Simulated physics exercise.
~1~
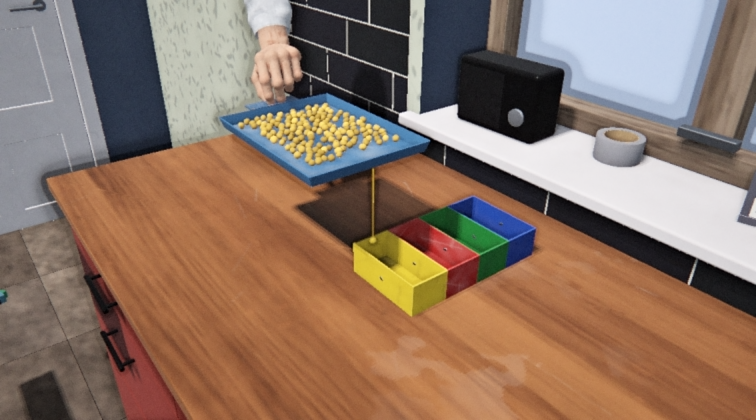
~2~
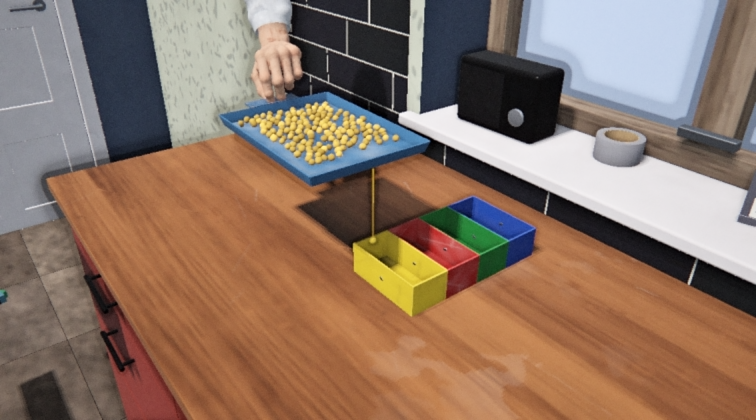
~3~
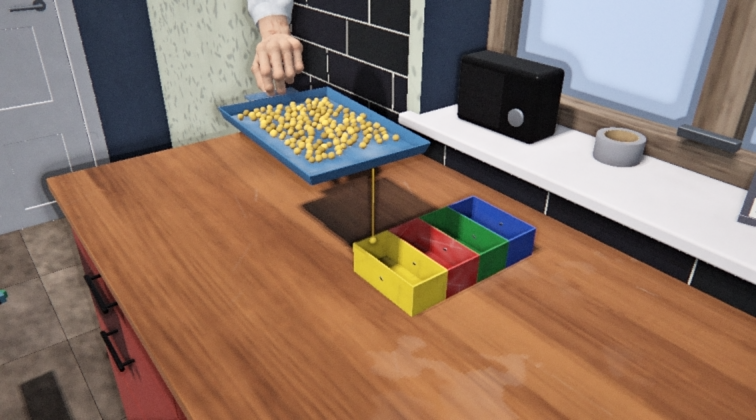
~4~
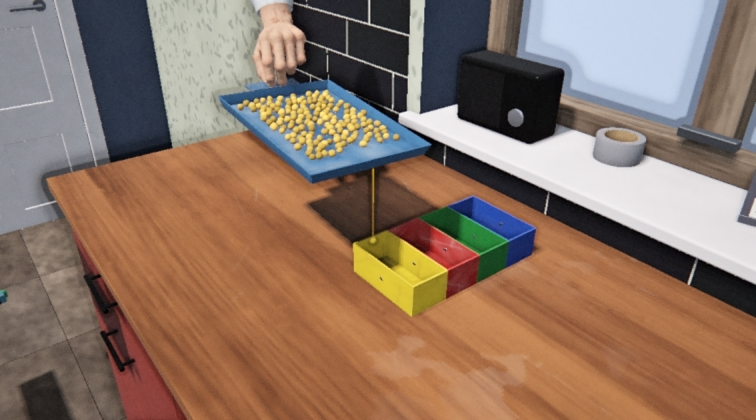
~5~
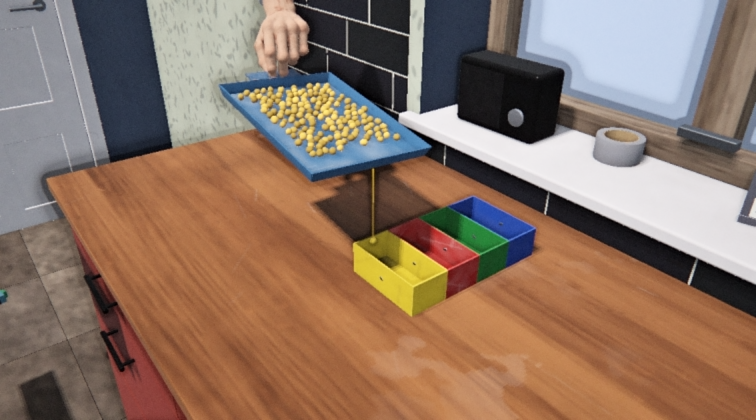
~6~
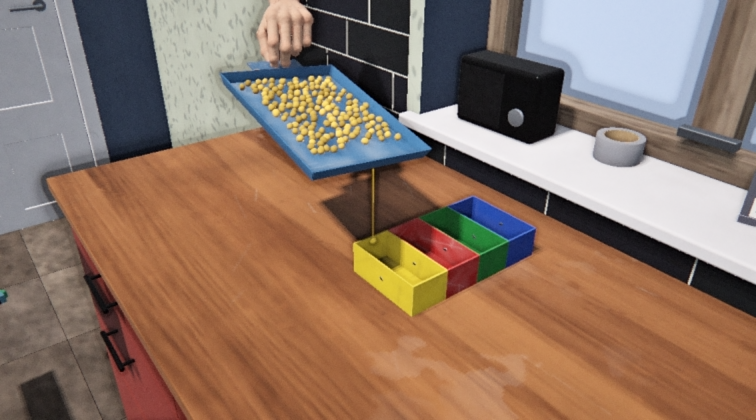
In this clip, a hand is at the far end of a blue tray of yellow balls above a wooden counter, and that end gradually rises, tilting the tray toward yellow, red, green and blue compartments while the balls barely shift.
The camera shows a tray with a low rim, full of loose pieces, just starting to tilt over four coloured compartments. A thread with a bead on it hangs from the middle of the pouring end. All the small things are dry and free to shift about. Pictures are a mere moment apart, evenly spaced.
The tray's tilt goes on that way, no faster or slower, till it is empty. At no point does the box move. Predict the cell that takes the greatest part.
I would say the red cell.
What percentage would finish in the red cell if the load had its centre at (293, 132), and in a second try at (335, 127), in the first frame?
It would be roughly 60 per cent for the first and roughly 70 per cent for the second.
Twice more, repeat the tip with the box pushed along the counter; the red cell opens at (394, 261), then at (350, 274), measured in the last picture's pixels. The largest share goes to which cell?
Try 1: The green cell. Try 2: Blue.
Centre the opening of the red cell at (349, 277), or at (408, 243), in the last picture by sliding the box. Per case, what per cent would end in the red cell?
First position: Some 0 %; second position: Some 40 %.
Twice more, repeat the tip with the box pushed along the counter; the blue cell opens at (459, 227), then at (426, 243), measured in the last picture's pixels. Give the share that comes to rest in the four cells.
First some 100, then 80 per cent.
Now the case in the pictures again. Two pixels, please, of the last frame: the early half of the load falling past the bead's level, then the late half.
Earlier portion about (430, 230); later portion about (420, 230).
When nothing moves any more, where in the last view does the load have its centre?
Close to (434, 265) in the last view.
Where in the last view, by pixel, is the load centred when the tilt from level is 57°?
Close to (399, 141).
Soon, tray tipped steeply; most on the tray; a stray few in the red cell; a small part falling or outside the box.
A while on, tray tipped right over; about a third on the tray; about a third in the red cell; a small part in the green cell; a small part in the yellow cell; about a quarter falling or outside the box.
Towards the end, tray tipped past a quarter turn; about two thirds in the red cell; a small part in the yellow cell; a small part in the green cell.
Finally, tray tipped past a quarter turn; about two thirds in the red cell; a small part in the yellow cell; a small part in the green cell; none in the blue cell.
